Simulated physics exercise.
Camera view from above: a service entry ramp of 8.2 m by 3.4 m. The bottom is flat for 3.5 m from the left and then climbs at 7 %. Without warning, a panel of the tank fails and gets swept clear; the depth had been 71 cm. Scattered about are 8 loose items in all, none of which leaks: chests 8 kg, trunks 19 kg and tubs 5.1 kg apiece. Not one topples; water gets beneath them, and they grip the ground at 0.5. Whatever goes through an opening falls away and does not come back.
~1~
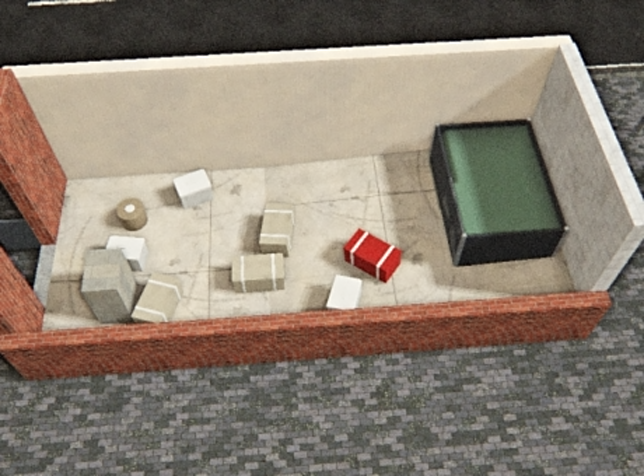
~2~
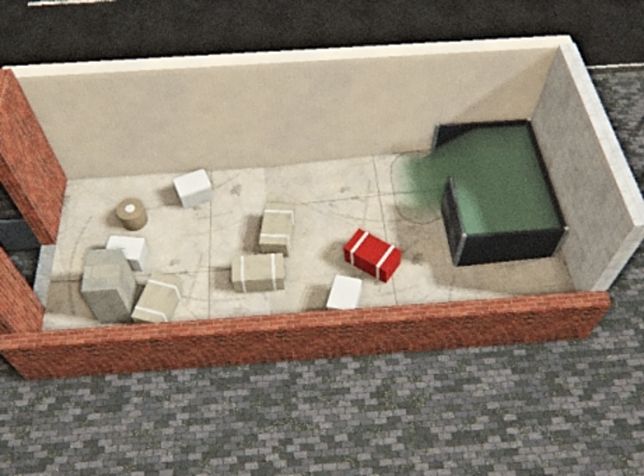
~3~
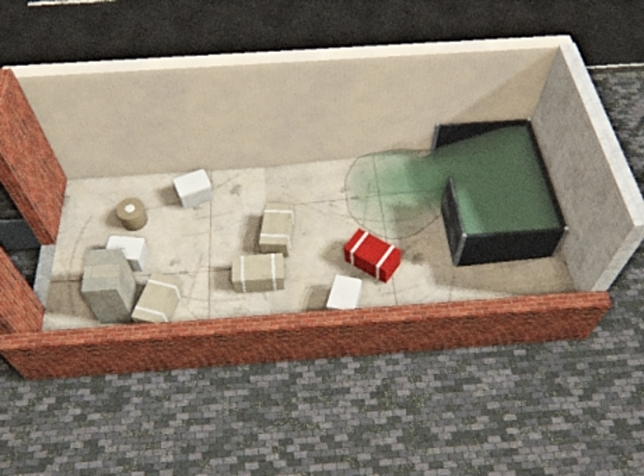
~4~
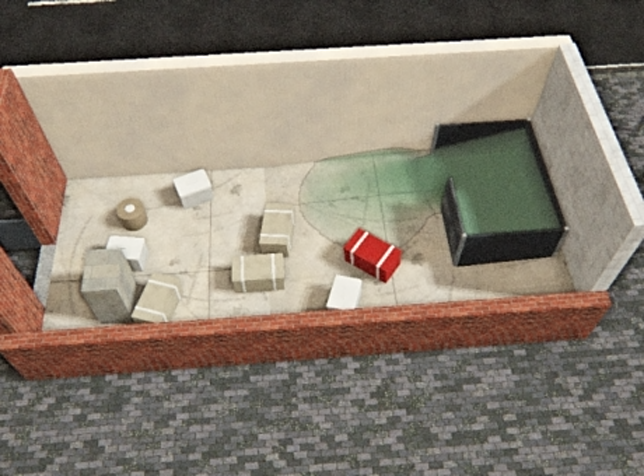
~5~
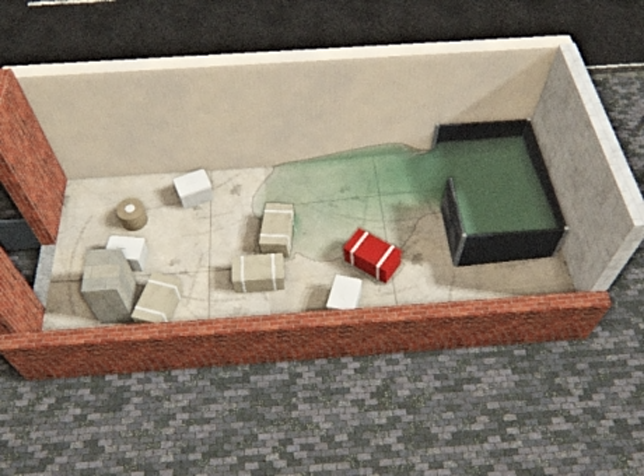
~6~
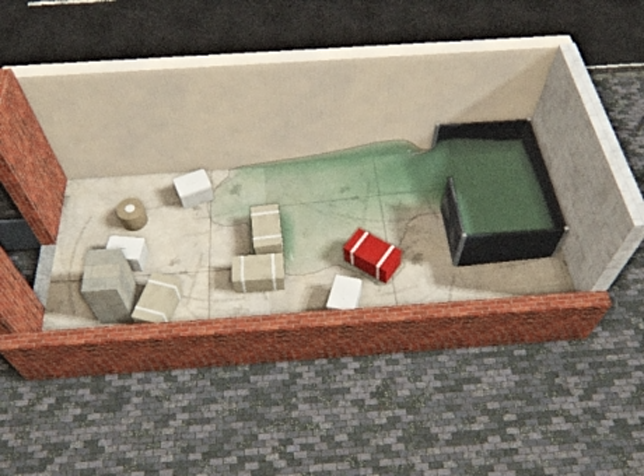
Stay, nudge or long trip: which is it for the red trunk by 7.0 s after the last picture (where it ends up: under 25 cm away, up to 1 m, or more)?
Looks like it barely budges.
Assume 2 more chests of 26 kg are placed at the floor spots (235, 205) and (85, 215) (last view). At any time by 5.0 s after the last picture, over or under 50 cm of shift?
First greater, then greater.
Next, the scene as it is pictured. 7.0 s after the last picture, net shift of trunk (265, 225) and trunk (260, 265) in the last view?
First named - gone out; second named - 100 cm.
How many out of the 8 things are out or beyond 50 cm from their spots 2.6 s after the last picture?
Tally: 5.
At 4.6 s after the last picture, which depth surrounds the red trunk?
The depth there is around 0 cm.
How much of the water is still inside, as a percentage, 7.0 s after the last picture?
Around 66 per cent of the water is still in there.
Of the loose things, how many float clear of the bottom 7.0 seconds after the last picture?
4.
Then, 0.6 s after the last picture the red trunk is near (374, 249), 0.0 m from its start, aground; 0 of 8 are out; 0 afloat.
Then, 2.6 s after the last picture the red trunk is near (374, 249), 0.0 m from its start, aground; 2 of 8 are out; 3 afloat.
Then, 4.6 s after the last picture the red trunk is near (374, 249), 0.0 m from its start, aground; 3 of 8 are out; 2 afloat.
Then, 7.0 s after the last picture the red trunk is near (376, 248), 0.0 m from its start, aground; 3 of 8 are out; 4 afloat.
